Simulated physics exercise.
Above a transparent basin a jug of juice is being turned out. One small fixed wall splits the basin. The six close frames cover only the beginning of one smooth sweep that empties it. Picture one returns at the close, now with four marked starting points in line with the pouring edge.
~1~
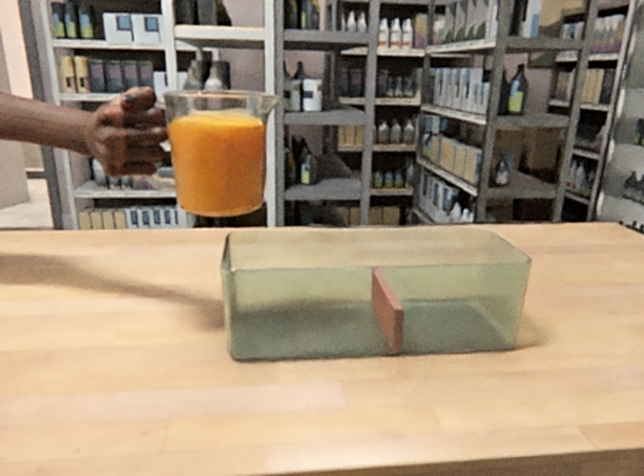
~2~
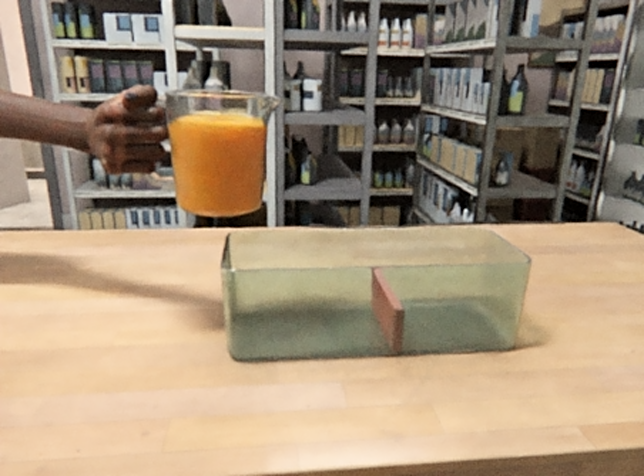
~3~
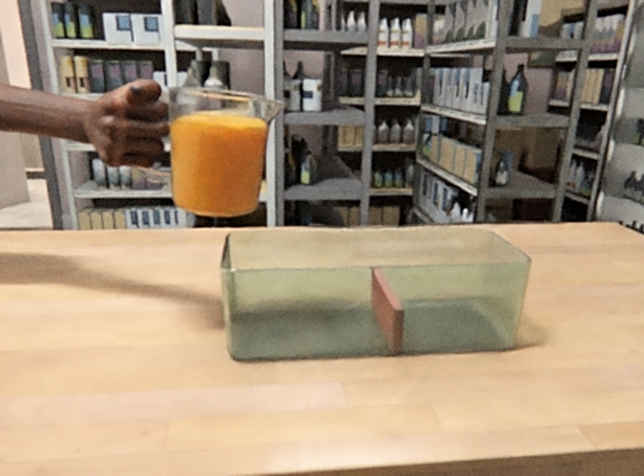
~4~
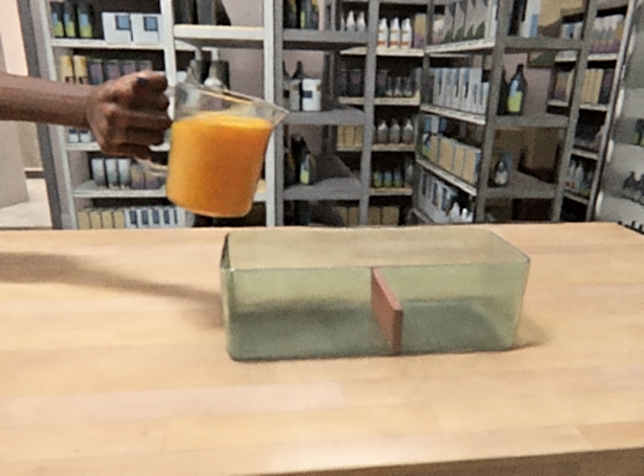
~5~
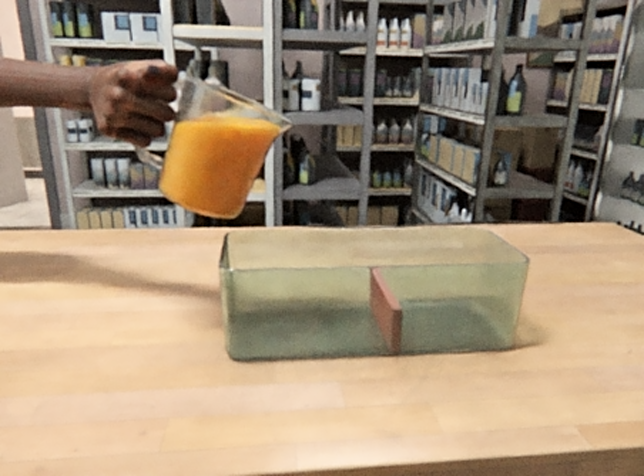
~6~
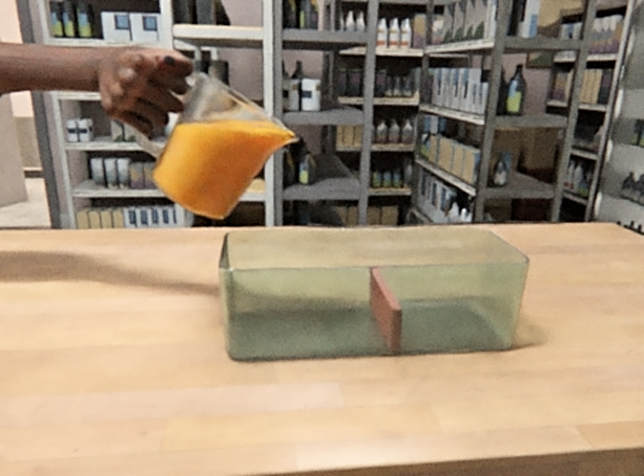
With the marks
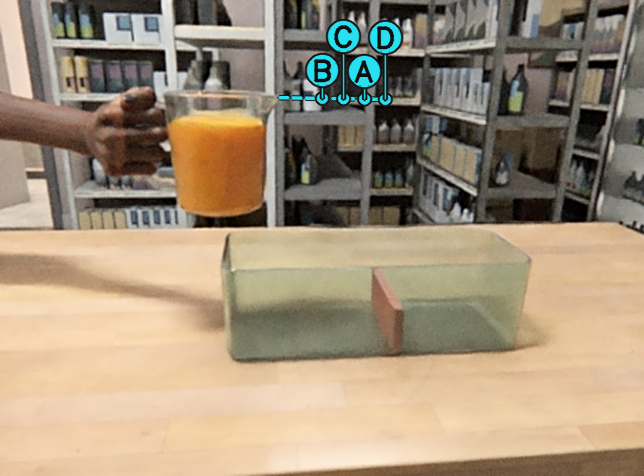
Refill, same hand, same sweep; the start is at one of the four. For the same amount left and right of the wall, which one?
I would pick place C.
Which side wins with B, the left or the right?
The left side.
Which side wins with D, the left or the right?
The right side.
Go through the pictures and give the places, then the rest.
The first frame shows upright, lip at (279, 97); basin from (228, 357) to (513, 344); top of the wall at (387, 287); nothing has left yet.
The second frame shows upright, lip at (281, 99); nothing has left yet.
The third frame shows tipped about 6°, lip at (284, 104); nothing has left yet.
The fourth frame shows tipped about 13°, lip at (289, 112); nothing has left yet.
The fifth frame shows tipped about 22°, lip at (293, 124); nothing has left yet.
The sixth frame shows tipped about 32°, lip at (297, 139); nothing has left yet.
On the marked copy, A at (364, 99); B at (322, 98); C at (343, 98); D at (385, 99).
For place A, about 16 % ends left of the wall and 83 % right of it.
For place B, about 90 % ends left of the wall and 8 % right of it.
For place C, about 51 % ends left of the wall and 48 % right of it.
For place D, about 3 % ends left of the wall and 96 % right of it.
